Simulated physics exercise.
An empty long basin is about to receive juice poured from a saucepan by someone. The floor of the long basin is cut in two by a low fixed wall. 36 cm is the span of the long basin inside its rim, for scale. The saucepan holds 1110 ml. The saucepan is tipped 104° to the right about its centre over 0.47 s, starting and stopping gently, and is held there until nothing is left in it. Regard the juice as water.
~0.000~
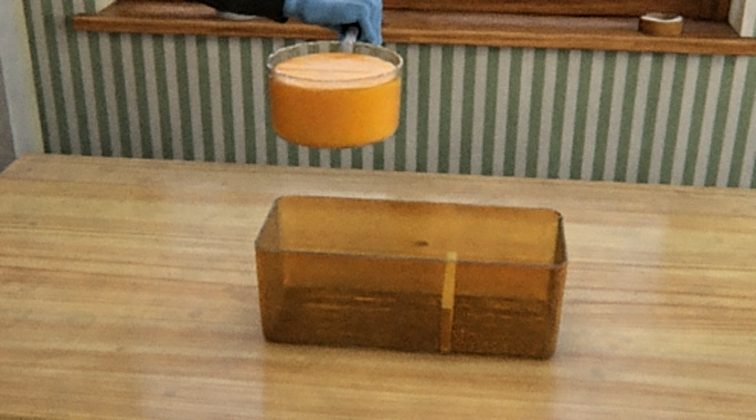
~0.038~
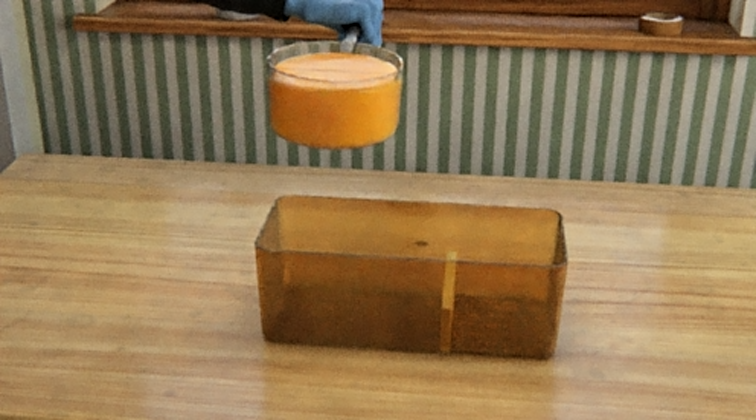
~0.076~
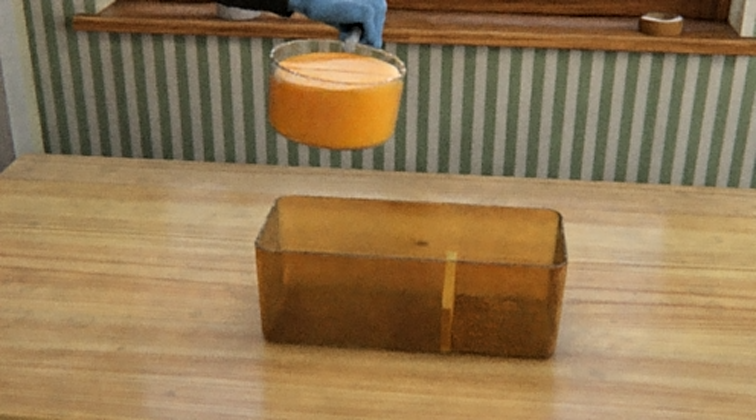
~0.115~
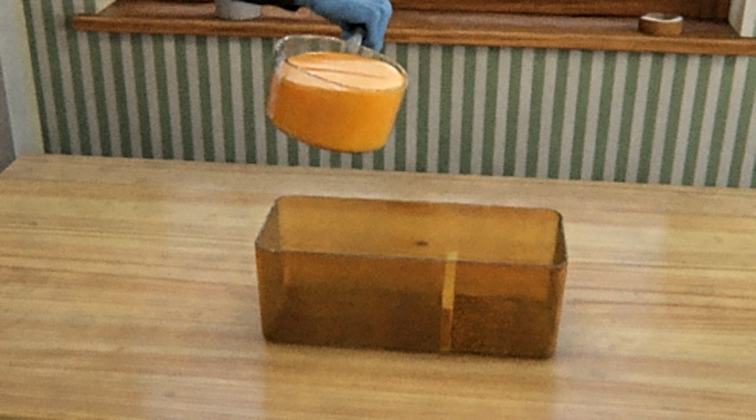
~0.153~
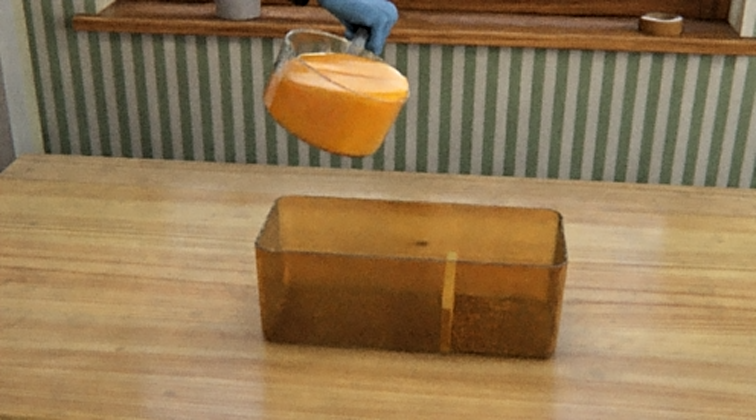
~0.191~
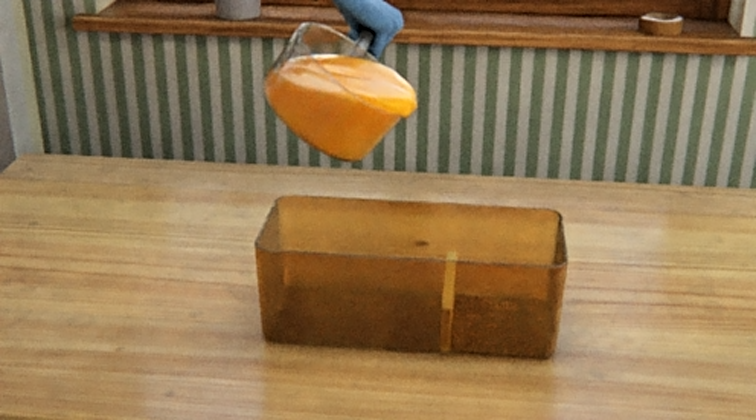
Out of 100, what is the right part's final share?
About 34 out of 100.
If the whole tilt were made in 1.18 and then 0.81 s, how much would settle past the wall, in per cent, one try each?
65 and 55 %.
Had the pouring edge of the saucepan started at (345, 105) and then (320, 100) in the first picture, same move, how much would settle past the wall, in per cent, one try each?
Near 15 in a hundred on the first go and near 10 in a hundred on the second.
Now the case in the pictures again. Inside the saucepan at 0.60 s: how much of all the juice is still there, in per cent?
Remaining share: Approx. 5 %.
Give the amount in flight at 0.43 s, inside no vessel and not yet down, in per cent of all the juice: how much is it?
Some 52 per cent, I reckon.
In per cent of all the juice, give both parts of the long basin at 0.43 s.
Around 7 on the left and around 18 on the right.
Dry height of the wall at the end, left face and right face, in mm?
Roughly 38 mm on the left side and roughly 38 mm on the right.
Then, 0.43 s in, the tilt is 102° and 24 per cent is still to pour, 7 is left of the wall and 18 right of it.
Then, 0.60 s in, the tilt is 104° and 5 per cent is still to pour, 46 is left of the wall and 36 right of it.
Then, 0.77 s in, the tilt is 104° and 1 per cent is still to pour, 50 is left of the wall and 31 right of it.
Then, 0.97 s in, the tilt is 104° and 0 per cent is still to pour, 61 is left of the wall and 34 right of it.
Finally, 61 per cent lies left of the wall, 34 right of it and 4 outside.
